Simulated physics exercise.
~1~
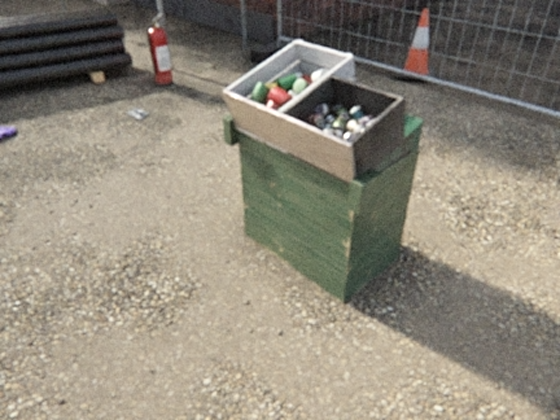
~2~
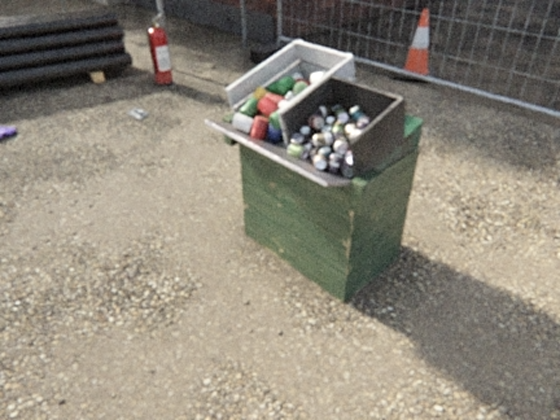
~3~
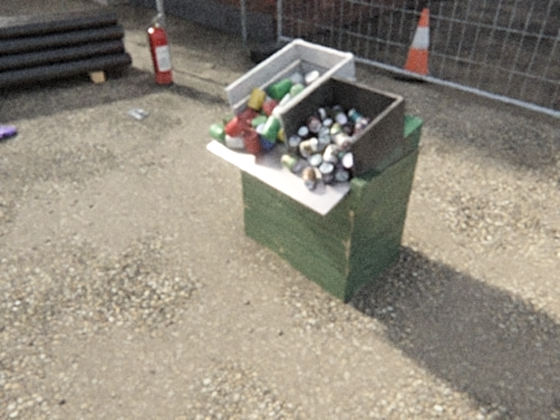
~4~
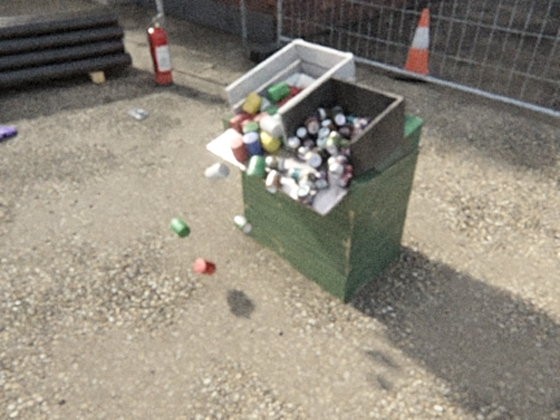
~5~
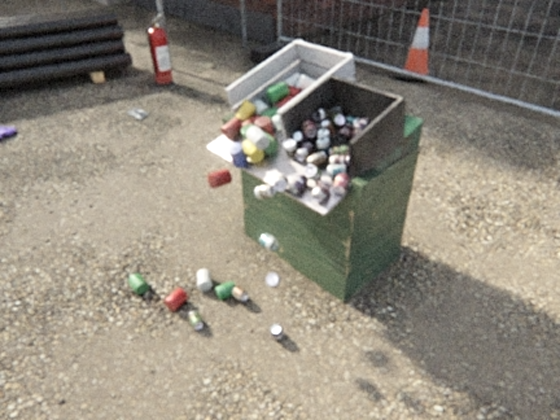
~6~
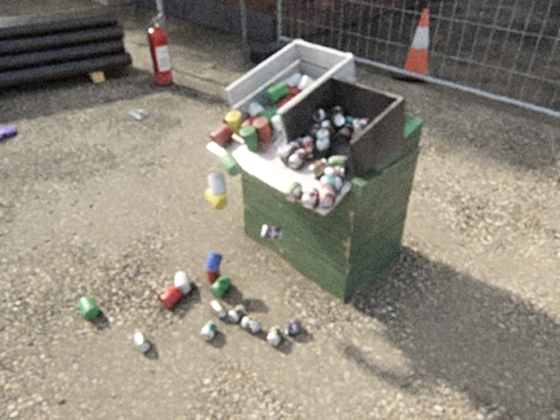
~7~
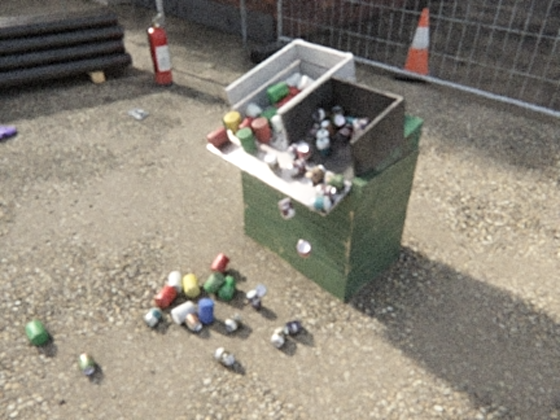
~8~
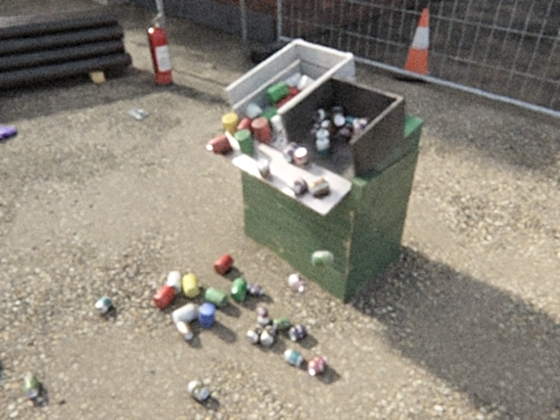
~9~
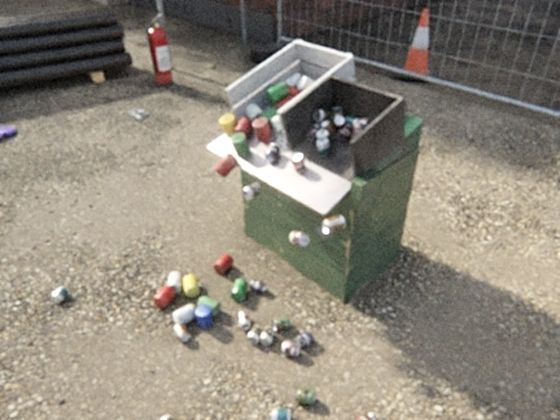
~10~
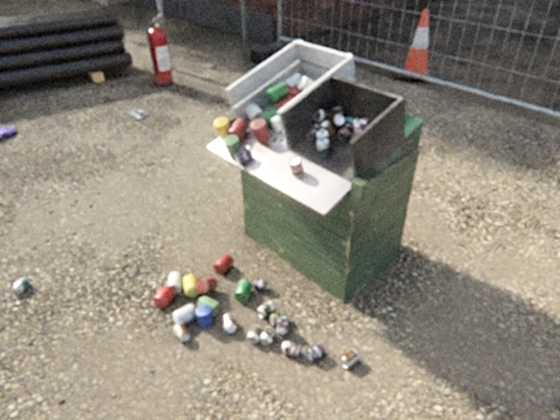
Green crate holding two tilted bins as a front flap drops and small cans and jars spill onto gravel, many staying inside.
